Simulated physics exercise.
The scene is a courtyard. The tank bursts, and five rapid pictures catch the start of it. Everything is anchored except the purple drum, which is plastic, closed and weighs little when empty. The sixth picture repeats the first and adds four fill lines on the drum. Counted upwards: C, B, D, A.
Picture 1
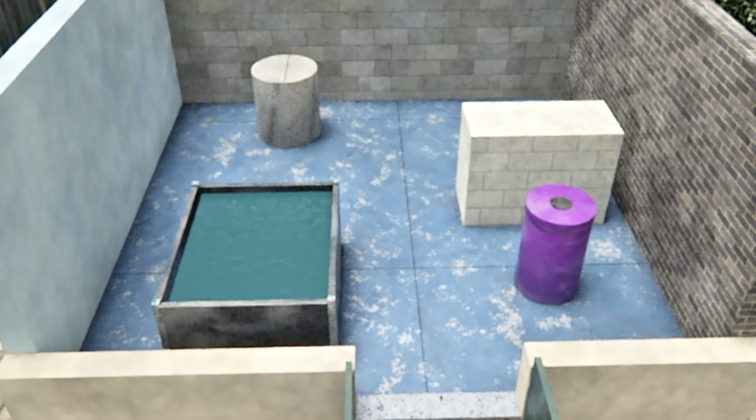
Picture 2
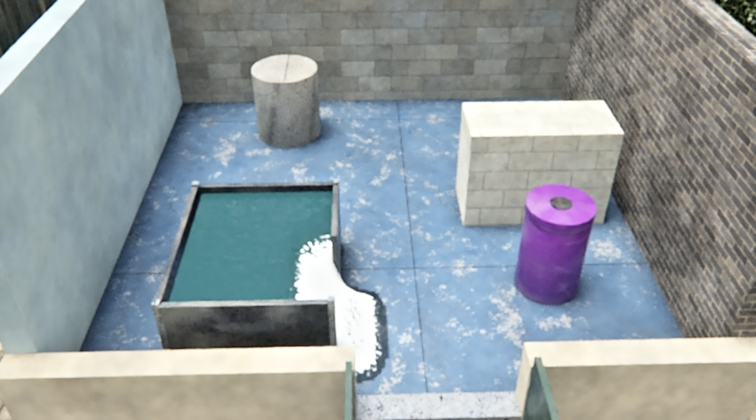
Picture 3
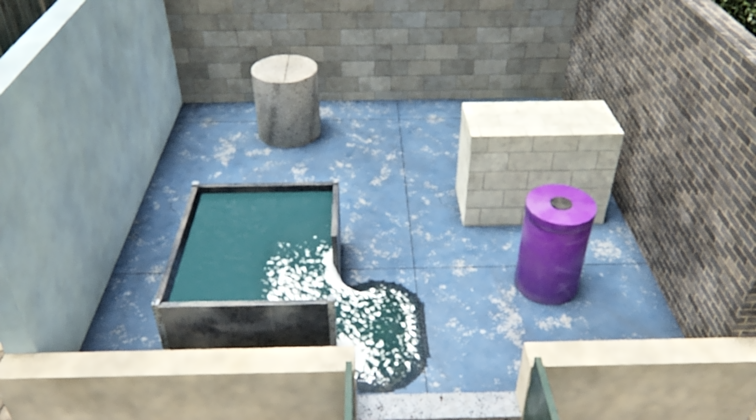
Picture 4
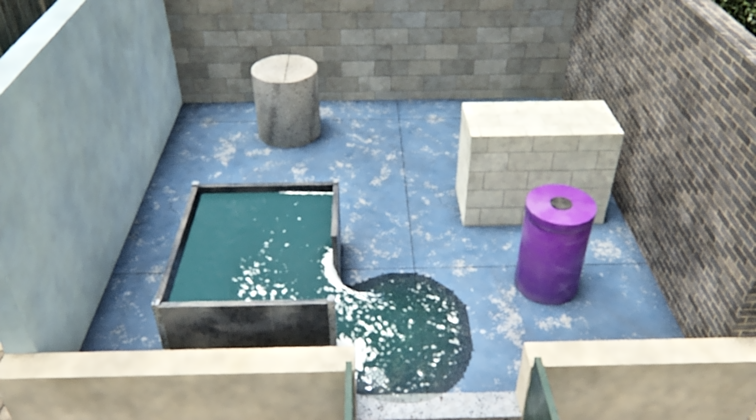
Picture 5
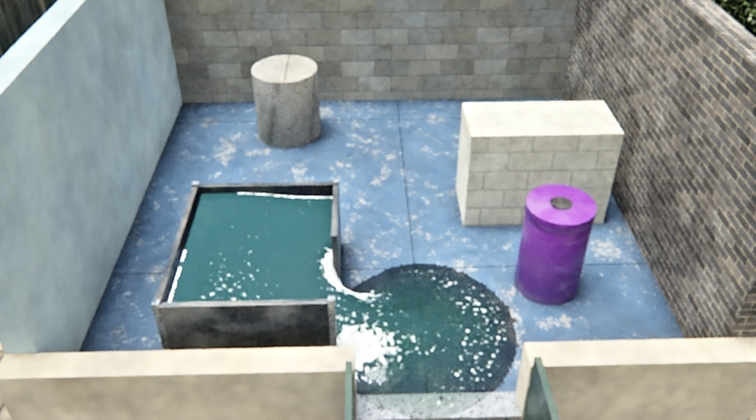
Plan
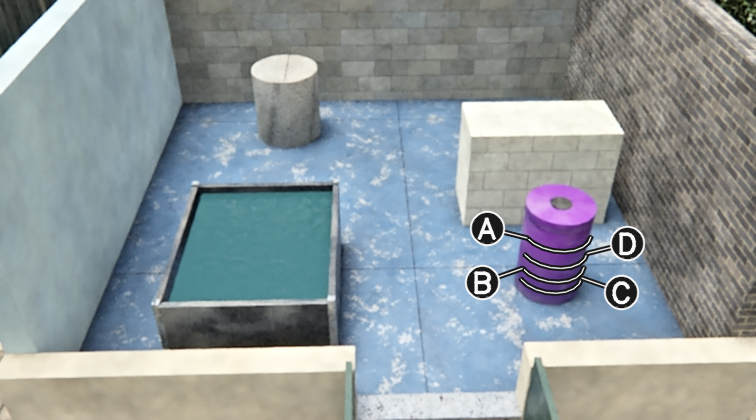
To begin with, a dark tank full of green water stands in a walled courtyard with a blue floor, near a purple drum. Water then pours white and foamy from the tank's right side onto the floor, and the dark, rounded puddle steadily widens rightward towards the drum and the open gate.
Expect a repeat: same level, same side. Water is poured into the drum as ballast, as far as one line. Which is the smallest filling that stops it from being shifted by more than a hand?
Take B.
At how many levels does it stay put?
Three of them.
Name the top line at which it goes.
C.
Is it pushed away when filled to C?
Yes.
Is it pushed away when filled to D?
No.
In white, A at (564, 251); B at (558, 282); C at (556, 293); D at (561, 268); from the bottom up C, B, D, A.
For line A, it does not move.
For line B, it does not move.
For line C, it is pushed about its own width away.
For line D, it does not move.
